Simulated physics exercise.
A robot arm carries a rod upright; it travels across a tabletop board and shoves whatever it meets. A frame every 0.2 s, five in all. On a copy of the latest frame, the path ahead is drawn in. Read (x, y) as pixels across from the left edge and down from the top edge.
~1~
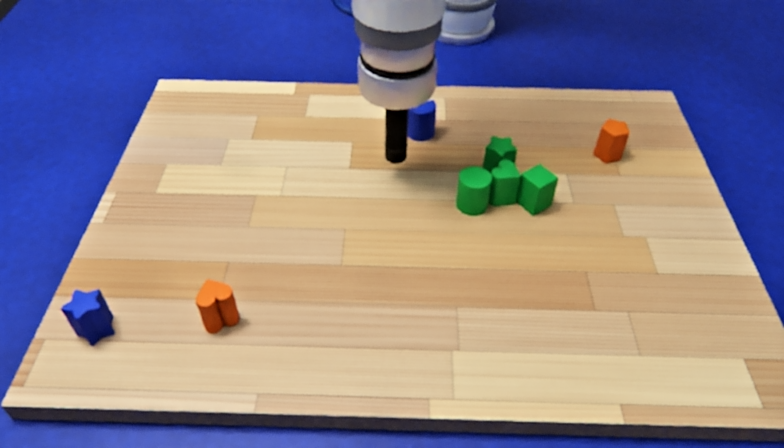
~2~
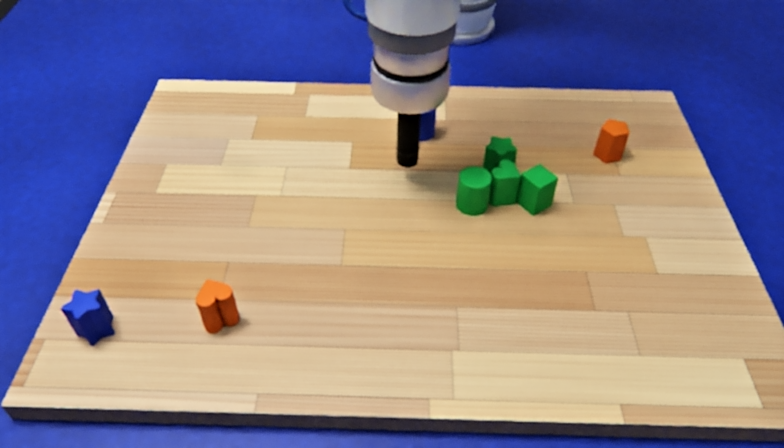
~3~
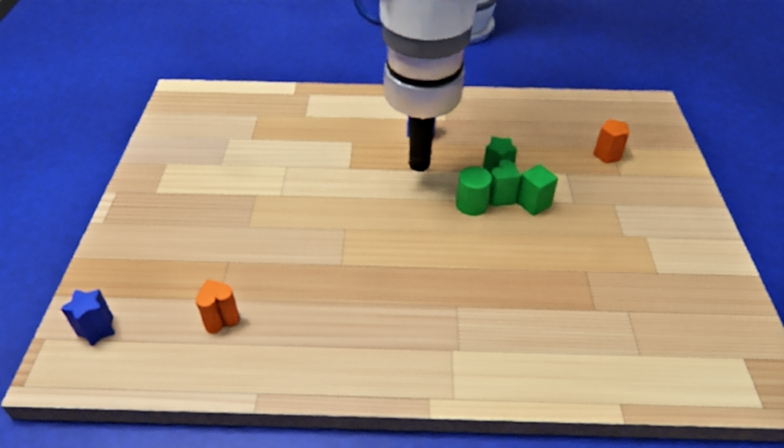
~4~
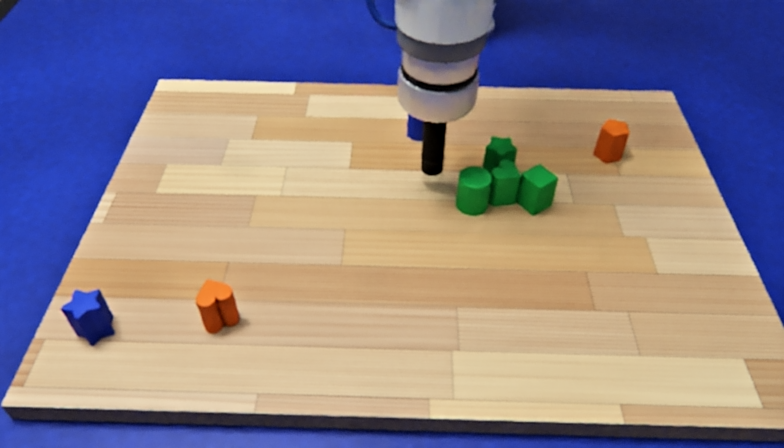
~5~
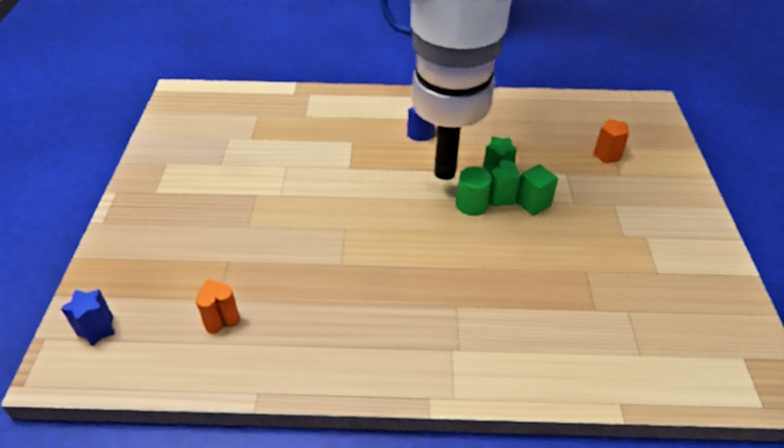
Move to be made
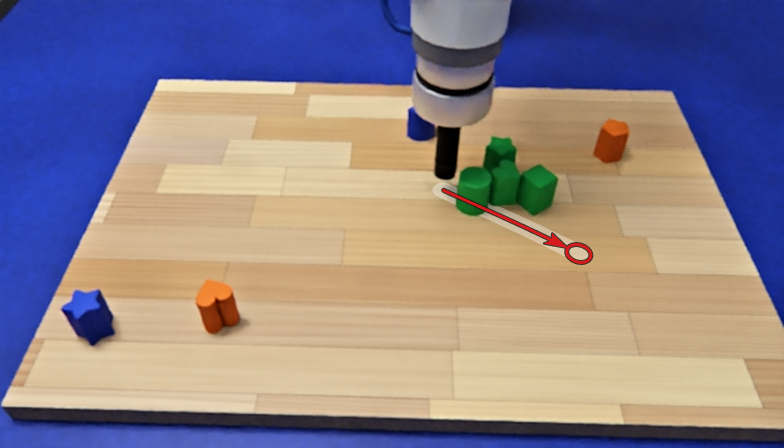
On a wooden board over a blue surface, a robotic arm with a black rod moves steadily right and slightly nearer, passing in front of a blue block and nearing a green cluster, while all the blocks stay still.
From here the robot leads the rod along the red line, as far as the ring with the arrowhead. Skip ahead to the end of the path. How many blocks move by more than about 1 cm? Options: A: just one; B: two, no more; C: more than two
Letter B.
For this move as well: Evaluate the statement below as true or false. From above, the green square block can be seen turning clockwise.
My answer: True.
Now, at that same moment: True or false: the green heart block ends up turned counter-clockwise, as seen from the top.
The statement is correct.
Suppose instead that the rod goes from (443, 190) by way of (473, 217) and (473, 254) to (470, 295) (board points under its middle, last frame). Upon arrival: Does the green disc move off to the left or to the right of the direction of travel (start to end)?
Answer: Leftward.
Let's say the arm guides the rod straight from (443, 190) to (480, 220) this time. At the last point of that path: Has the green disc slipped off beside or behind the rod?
Answer: No.
The line goes in a line from (443, 190) to (579, 253).
The first path, step by step. One third of the way, rod (491, 194); green disc (512, 199); green heart block (515, 174), turned 70° anticlockwise; green square block (544, 173), turned 20° clockwise.
Two thirds of the way, rod (537, 215); green disc (548, 224); green heart block (518, 176), turned 95° anticlockwise; green square block (544, 173), turned 20° clockwise.
At the end, rod (584, 237); green disc (566, 239); green star block unmoved; green heart block (518, 176), turned 95° anticlockwise; green square block (544, 173), turned 20° clockwise.
